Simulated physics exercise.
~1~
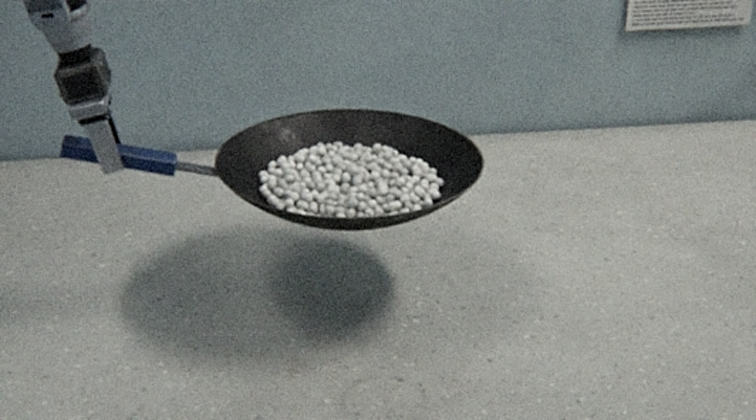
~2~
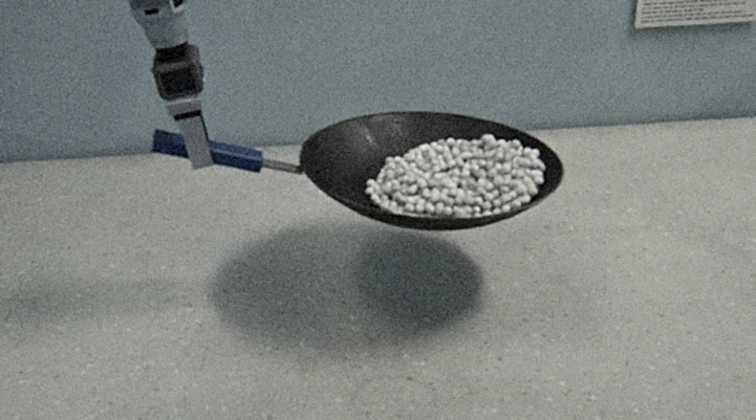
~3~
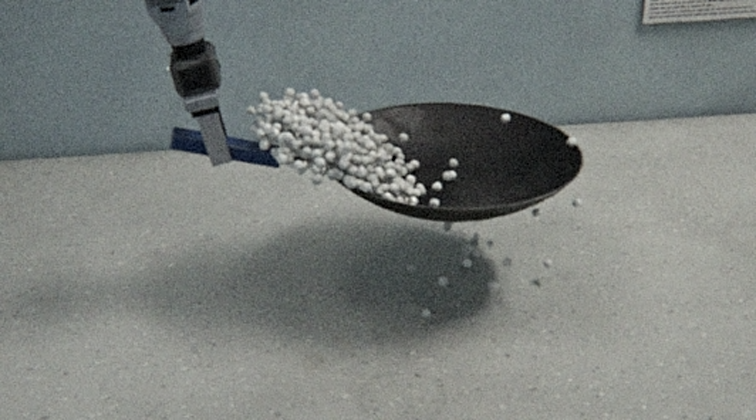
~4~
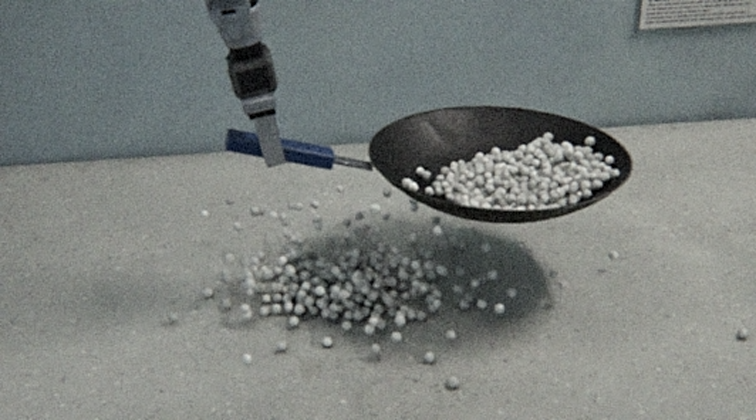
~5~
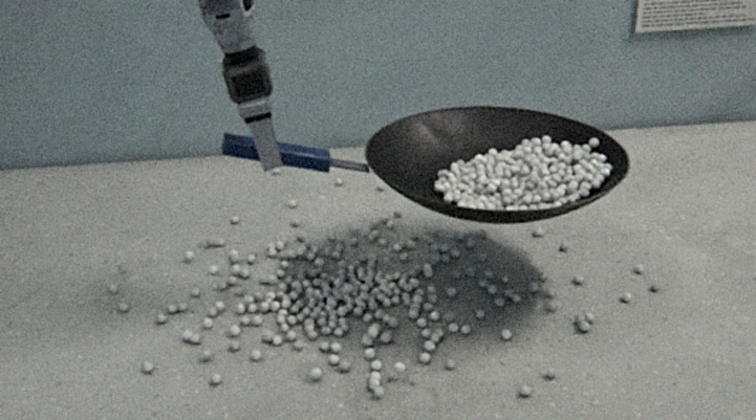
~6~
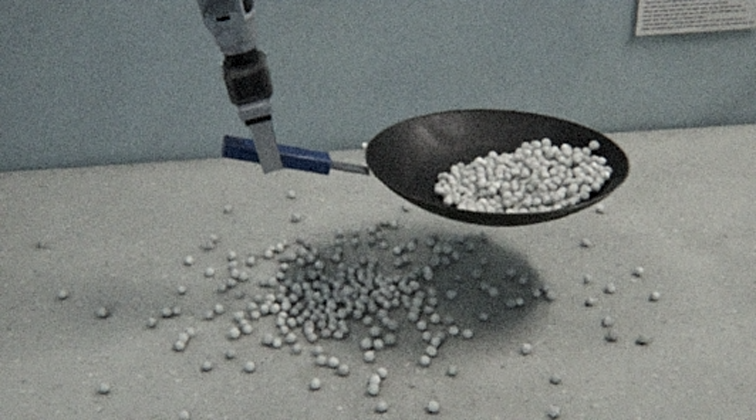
Above a pale speckled surface, a robot arm jerks a wok, spilling many white beads.
